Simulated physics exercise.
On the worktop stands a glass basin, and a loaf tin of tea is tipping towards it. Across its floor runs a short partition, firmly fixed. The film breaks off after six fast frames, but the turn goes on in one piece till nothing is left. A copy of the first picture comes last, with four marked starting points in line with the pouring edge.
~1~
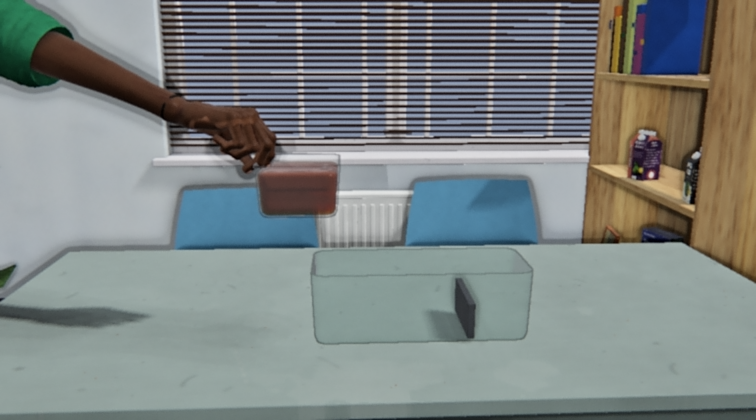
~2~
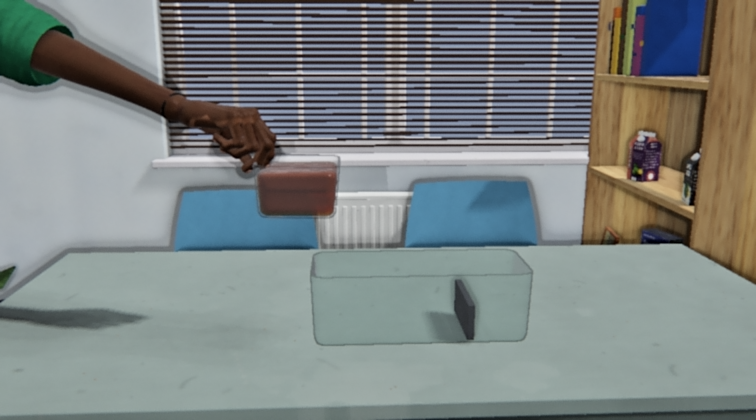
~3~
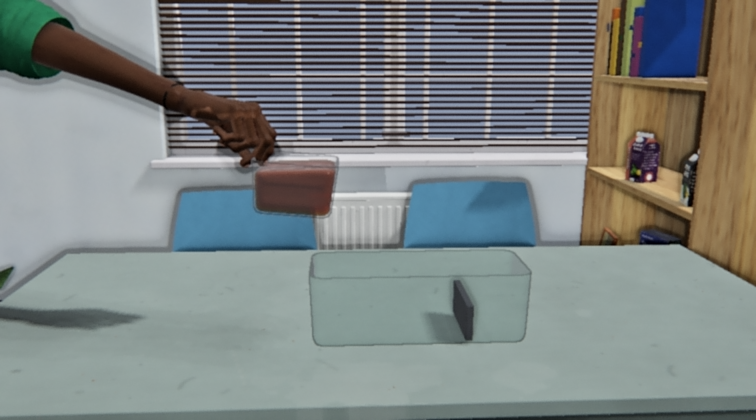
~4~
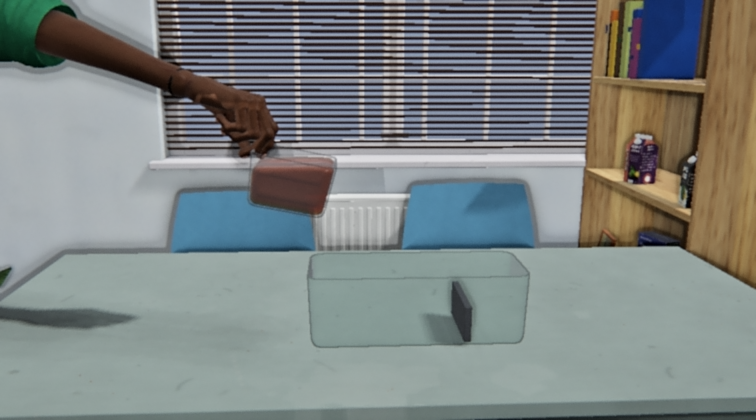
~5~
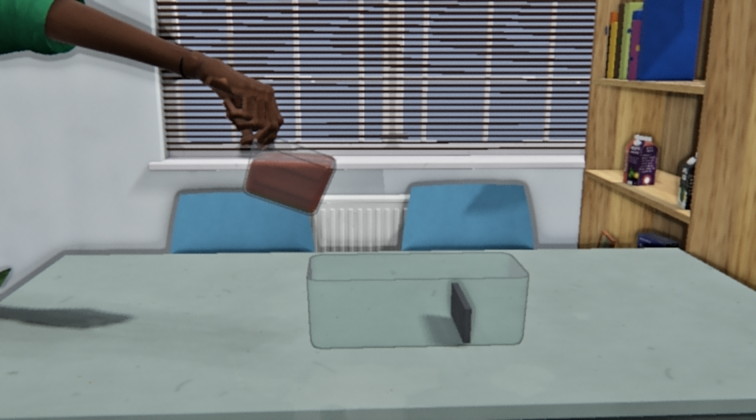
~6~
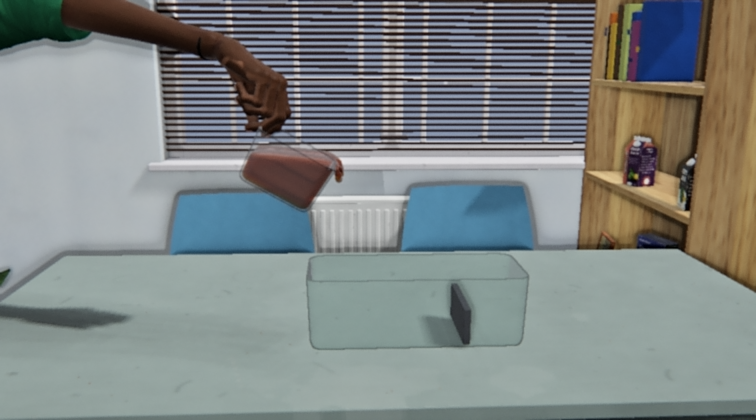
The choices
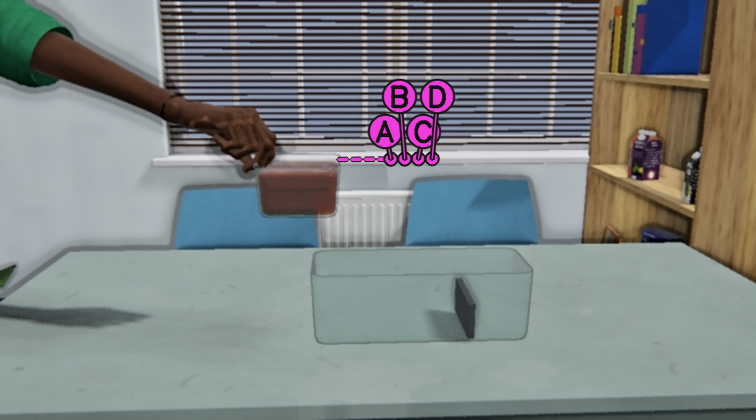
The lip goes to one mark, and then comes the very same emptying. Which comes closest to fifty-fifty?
Place A.
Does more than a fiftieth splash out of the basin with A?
Yes.
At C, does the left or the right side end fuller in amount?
More ends on the right.
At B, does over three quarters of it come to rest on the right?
No, it does not.
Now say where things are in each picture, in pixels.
Upright, lip at (338, 159); basin from (314, 342) to (527, 337); top of the wall at (465, 290); nothing has left yet, in the first picture.
Upright, lip at (338, 160); nothing has left yet, in the second picture.
Tipped about 5°, lip at (337, 161); nothing has left yet, in the third picture.
Tipped about 11°, lip at (335, 162); nothing has left yet, in the fourth picture.
Tipped about 20°, lip at (335, 163); tea is over the lip, down to (335, 163), in the fifth picture.
Tipped about 30°, lip at (335, 164); tea is over the lip, down to (339, 176), in the sixth picture.
On the marked copy, A at (390, 159); B at (404, 158); C at (418, 158); D at (432, 158).
For place A, about 51 % ends left of the wall and 42 % right of it; 7 % is lost outside.
For place B, about 29 % ends left of the wall and 64 % right of it; 8 % is lost outside.
For place C, about 18 % ends left of the wall and 75 % right of it; 7 % is lost outside.
For place D, about 29 % ends left of the wall and 60 % right of it; 10 % is lost outside.
